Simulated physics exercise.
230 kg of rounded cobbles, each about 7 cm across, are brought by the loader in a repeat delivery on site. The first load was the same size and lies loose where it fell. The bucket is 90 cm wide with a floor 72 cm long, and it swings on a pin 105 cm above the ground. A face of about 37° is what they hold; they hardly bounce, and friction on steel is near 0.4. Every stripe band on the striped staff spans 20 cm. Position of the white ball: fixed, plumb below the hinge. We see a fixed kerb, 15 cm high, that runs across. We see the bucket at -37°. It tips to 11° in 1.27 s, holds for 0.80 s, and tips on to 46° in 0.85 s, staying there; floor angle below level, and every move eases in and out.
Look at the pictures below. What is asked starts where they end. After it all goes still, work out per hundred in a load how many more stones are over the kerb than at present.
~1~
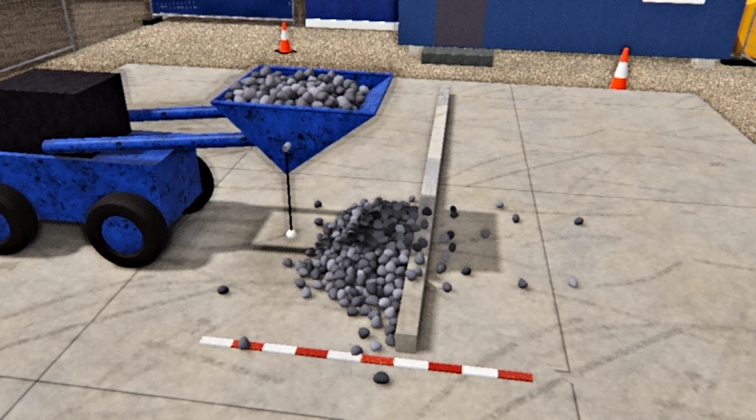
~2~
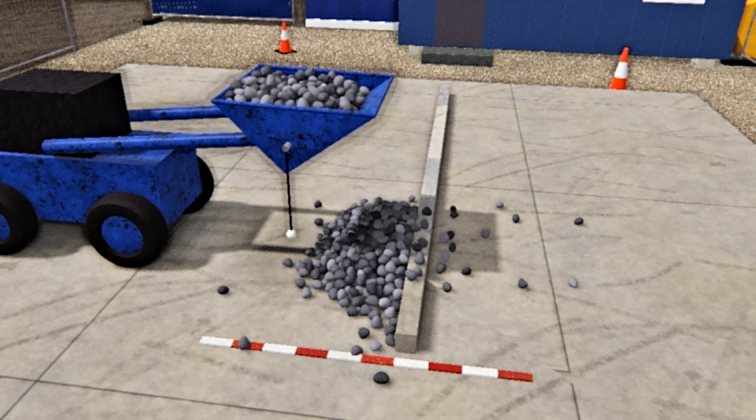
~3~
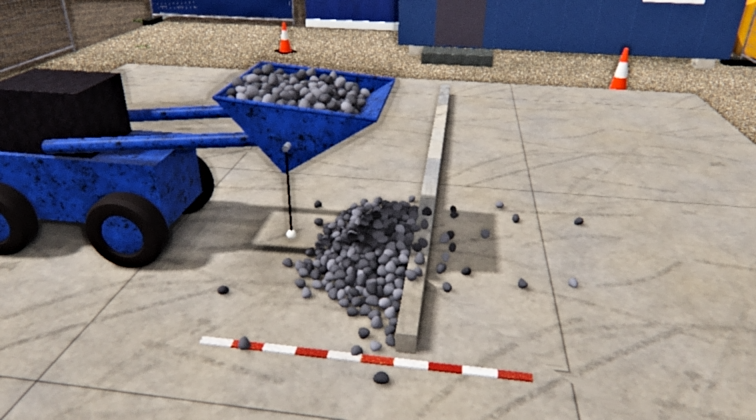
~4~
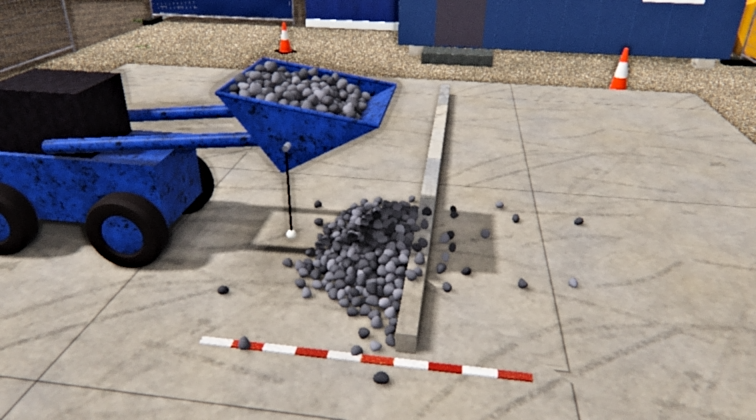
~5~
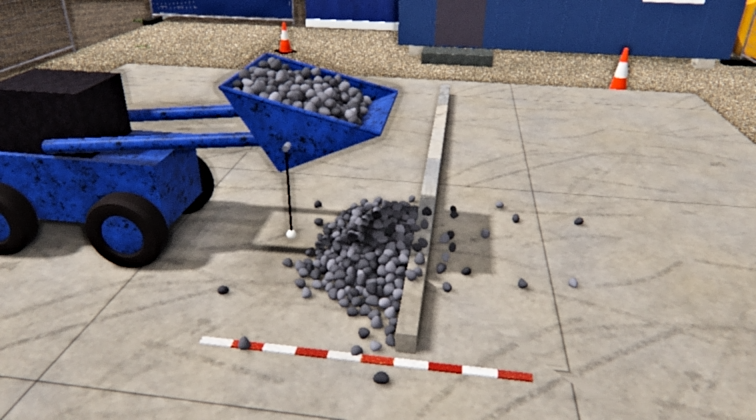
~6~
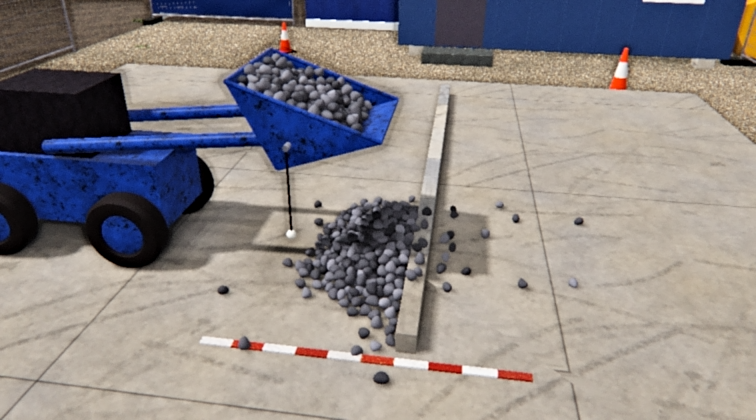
Around 27 stones per hundred.
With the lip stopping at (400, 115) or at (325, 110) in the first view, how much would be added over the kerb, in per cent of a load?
First place: Roughly 55 %; second place: Roughly 5 %.
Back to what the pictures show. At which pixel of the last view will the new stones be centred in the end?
The middle ends up near (397, 240).
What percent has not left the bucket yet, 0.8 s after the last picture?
95 % still inside.
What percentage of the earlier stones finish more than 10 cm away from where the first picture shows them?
Close to 5 in a hundred of them.
Then, 0.4 s after the last picture the floor is at 3°; in per cent of one load, 100 in the bucket, 96 on this side of the kerb, 4 over the kerb; the foremost stones are at (512, 243).
Then, 0.8 s after the last picture the floor is at 11°; in per cent of one load, 97 in the bucket, 99 on this side of the kerb, 4 over the kerb; the foremost stones are at (512, 243).
Then, 2.8 s after the last picture the floor is at 46°; in per cent of one load, 0 in the bucket, 171 on this side of the kerb, 29 over the kerb; the foremost stones are at (566, 281).
Then, 5.3 s after the last picture the floor is at 46°; in per cent of one load, 0 in the bucket, 170 on this side of the kerb, 30 over the kerb; the foremost stones are at (566, 281). Net gain over the kerb, 27.
